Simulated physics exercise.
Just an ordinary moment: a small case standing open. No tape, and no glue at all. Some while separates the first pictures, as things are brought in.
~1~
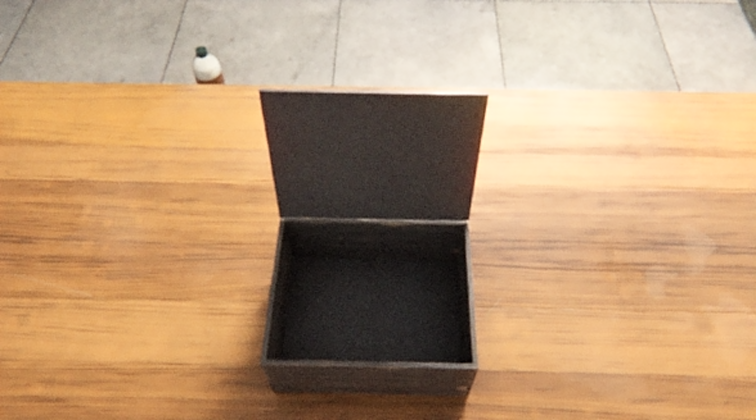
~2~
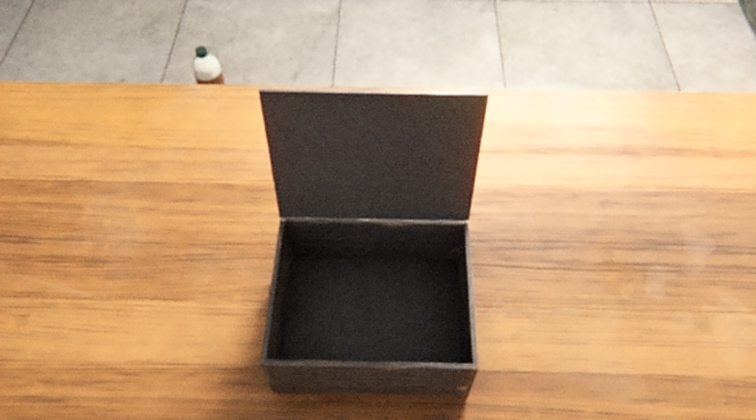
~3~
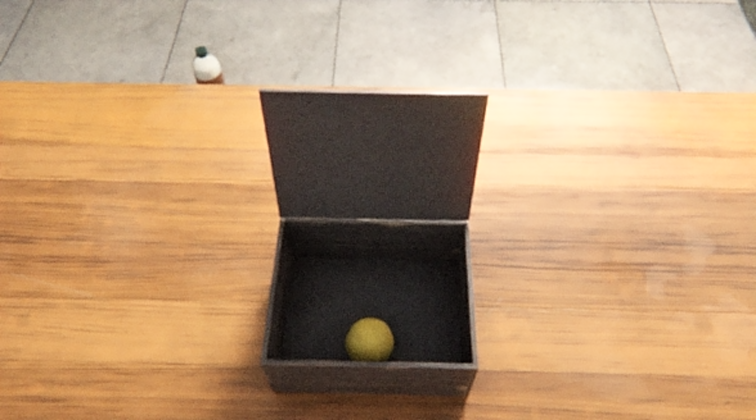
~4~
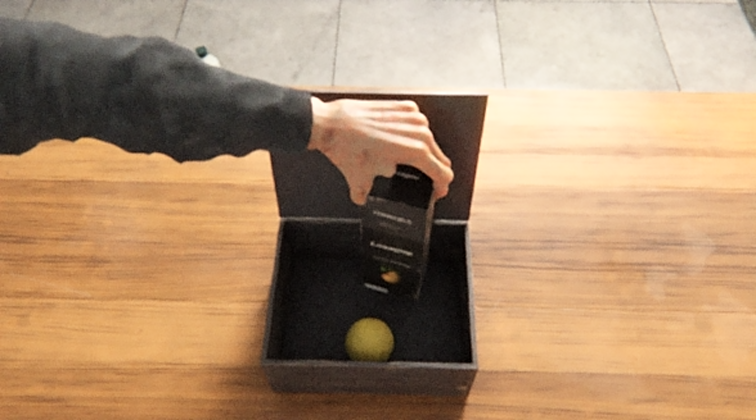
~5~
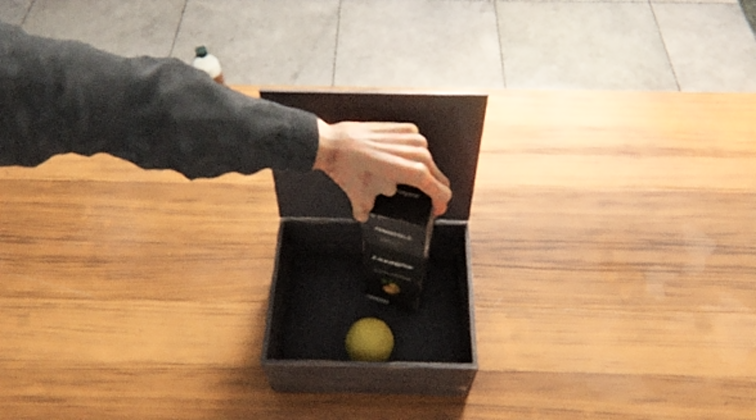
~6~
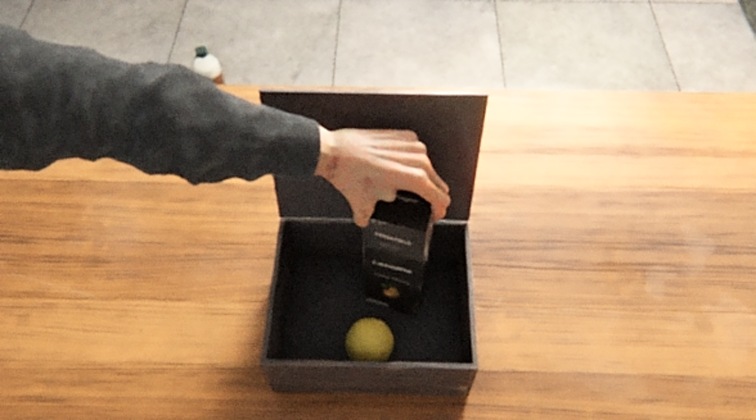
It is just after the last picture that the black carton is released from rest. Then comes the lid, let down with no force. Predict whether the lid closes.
Box left unshut.
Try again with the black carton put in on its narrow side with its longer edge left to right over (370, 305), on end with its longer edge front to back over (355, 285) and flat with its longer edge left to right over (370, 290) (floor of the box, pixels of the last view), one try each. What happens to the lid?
So: First go, the lid gets all the way down; second go, it can't get down; third go, it gets all the way down.
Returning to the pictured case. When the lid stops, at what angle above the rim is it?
It stays some 80° above the rim.
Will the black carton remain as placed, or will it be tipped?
After all that, it keeps its set angle.
Then, 1.10 s on from there, lid starting down.
Then, 2.70 s on from there, lid 81° above the rim.
In the end, lid 81° above the rim; both unmoved. At the end, from the last picture's camera, black carton near (398, 254).
